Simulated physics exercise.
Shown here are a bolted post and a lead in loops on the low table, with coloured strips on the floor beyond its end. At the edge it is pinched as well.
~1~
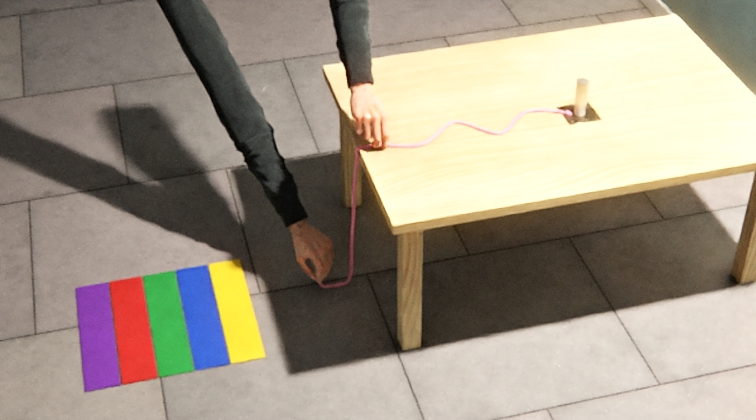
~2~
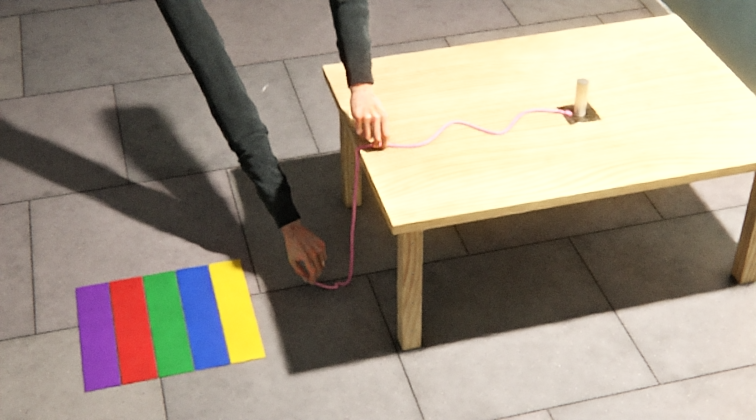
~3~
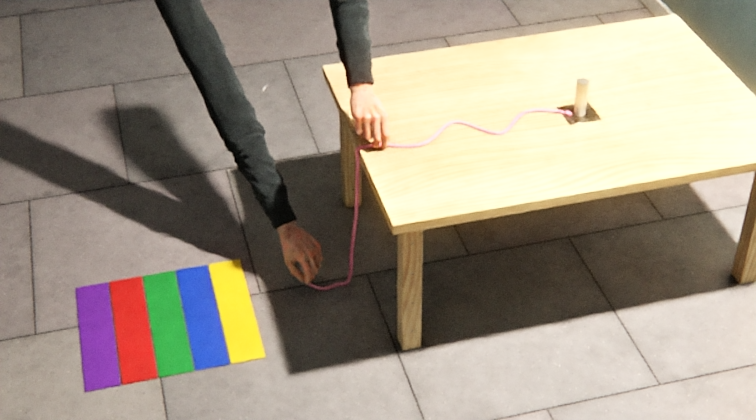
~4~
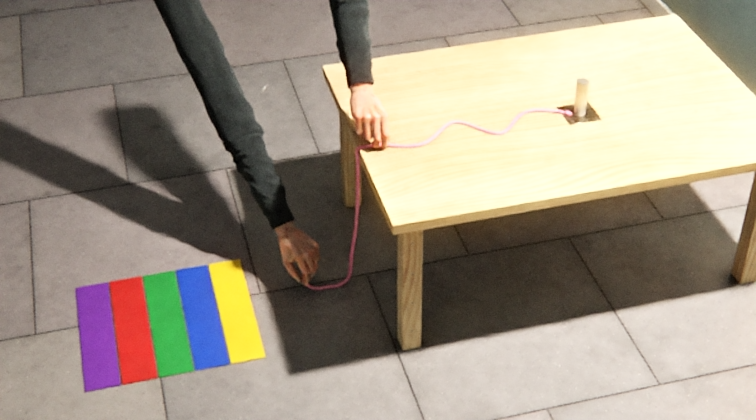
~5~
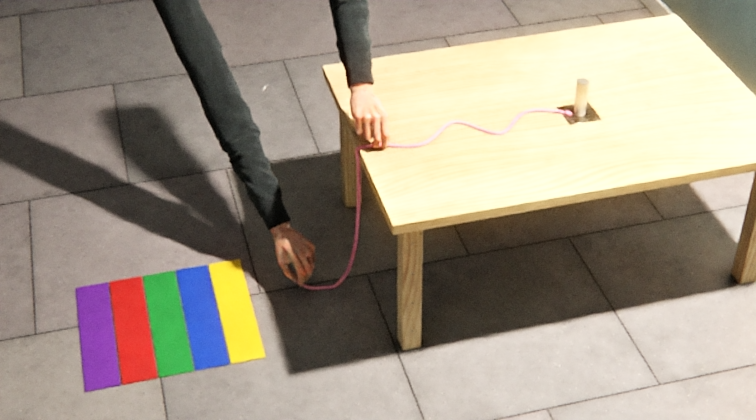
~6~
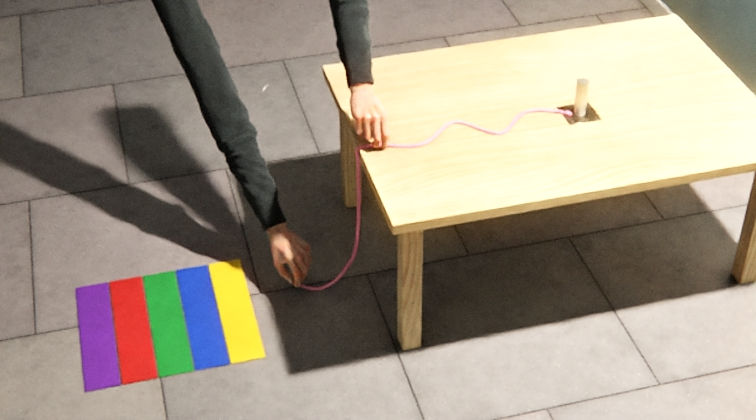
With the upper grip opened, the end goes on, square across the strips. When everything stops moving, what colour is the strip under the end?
The strip under the end is green.
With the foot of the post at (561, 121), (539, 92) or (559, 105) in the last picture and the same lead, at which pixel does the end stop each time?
It works out at around (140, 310), (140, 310) and (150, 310) for the three tries.
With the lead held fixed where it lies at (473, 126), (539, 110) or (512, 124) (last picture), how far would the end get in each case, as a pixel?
Result per try (px, approx.): (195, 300); (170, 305); (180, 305).
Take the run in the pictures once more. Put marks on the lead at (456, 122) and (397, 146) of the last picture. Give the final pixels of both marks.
Around (434, 136), then around (359, 150).
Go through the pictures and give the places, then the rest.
In the first frame, end (317, 278); yellow (244, 341); blue (209, 348); green (173, 355); red (137, 362); purple (101, 368).
In the second frame, end (309, 280); lead through (534, 110) (486, 131) (429, 141) (359, 150) (354, 213) (351, 268).
In the third frame, end (305, 280).
In the fourth frame, end (303, 281); lead through (534, 110) (486, 131) (429, 141) (359, 150) (357, 212) (351, 268).
In the fifth frame, end (298, 282).
In the sixth frame, end (294, 282); lead through (534, 110) (486, 131) (429, 141) (359, 150) (359, 212) (347, 266).
Early on, end near (229, 294); over yellow.
Midway, end near (188, 302); over blue.
At the end of the slack, end near (164, 306); over green. It gets as far as the green strip.
